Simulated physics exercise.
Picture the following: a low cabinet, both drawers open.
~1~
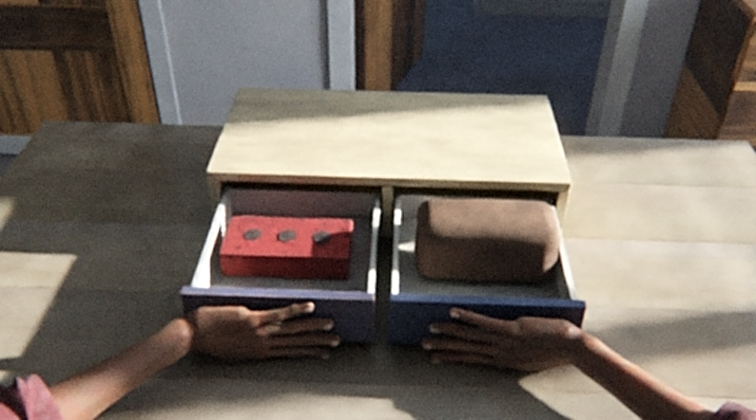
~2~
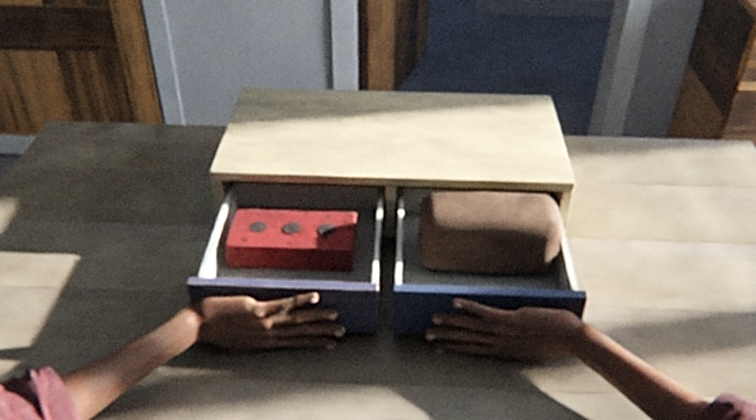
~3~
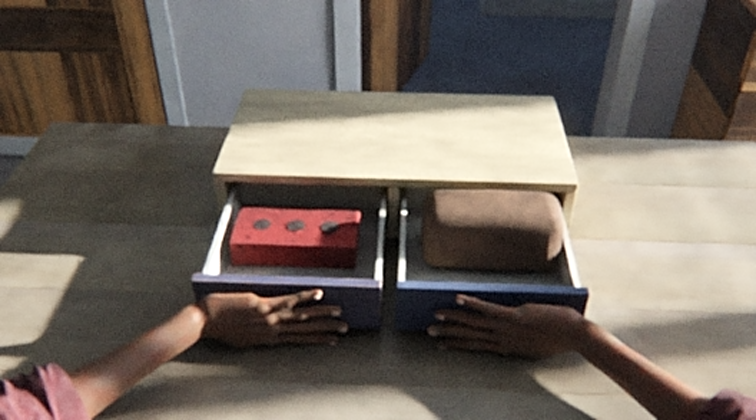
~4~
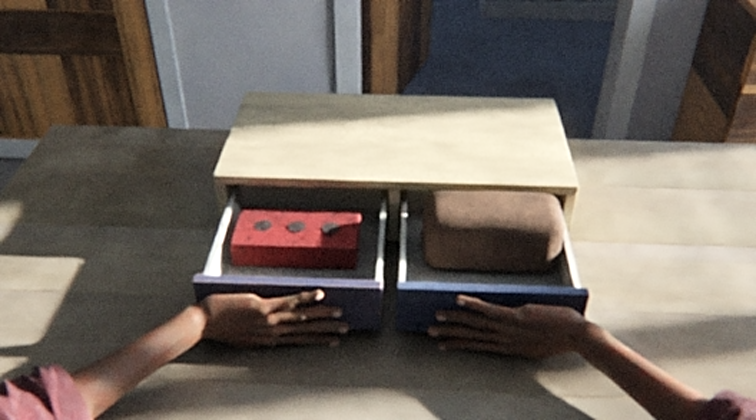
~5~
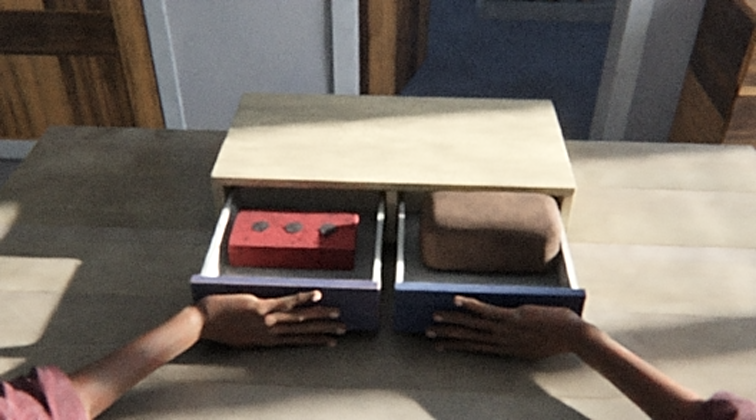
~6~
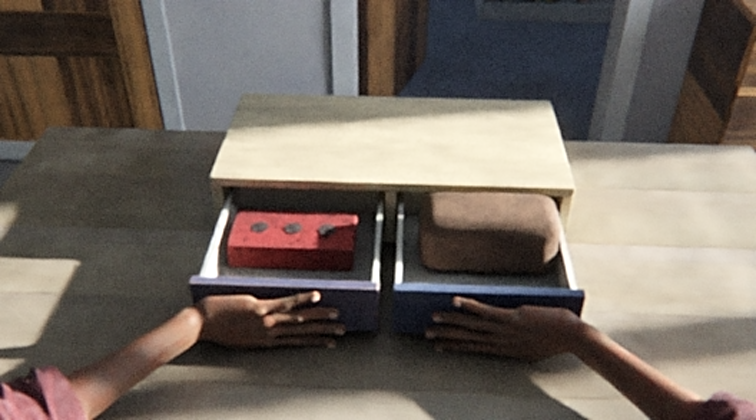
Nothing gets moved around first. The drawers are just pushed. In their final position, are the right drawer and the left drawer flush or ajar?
The right drawer will stay sticking out; the left drawer will be pushed right in.
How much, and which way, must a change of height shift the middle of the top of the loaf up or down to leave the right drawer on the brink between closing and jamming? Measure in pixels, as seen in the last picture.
Down by 16 pixels.
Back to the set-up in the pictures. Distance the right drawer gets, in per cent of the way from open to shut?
About 50 per cent.
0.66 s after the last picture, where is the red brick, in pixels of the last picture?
I'd look for it close to (304, 194).
Then, 0.42 s on from there, right drawer starting in; left drawer starting in.
Then, 0.66 s on from there, right drawer about half in; left drawer about half in.
In the end, the right drawer jams; the left drawer closes.
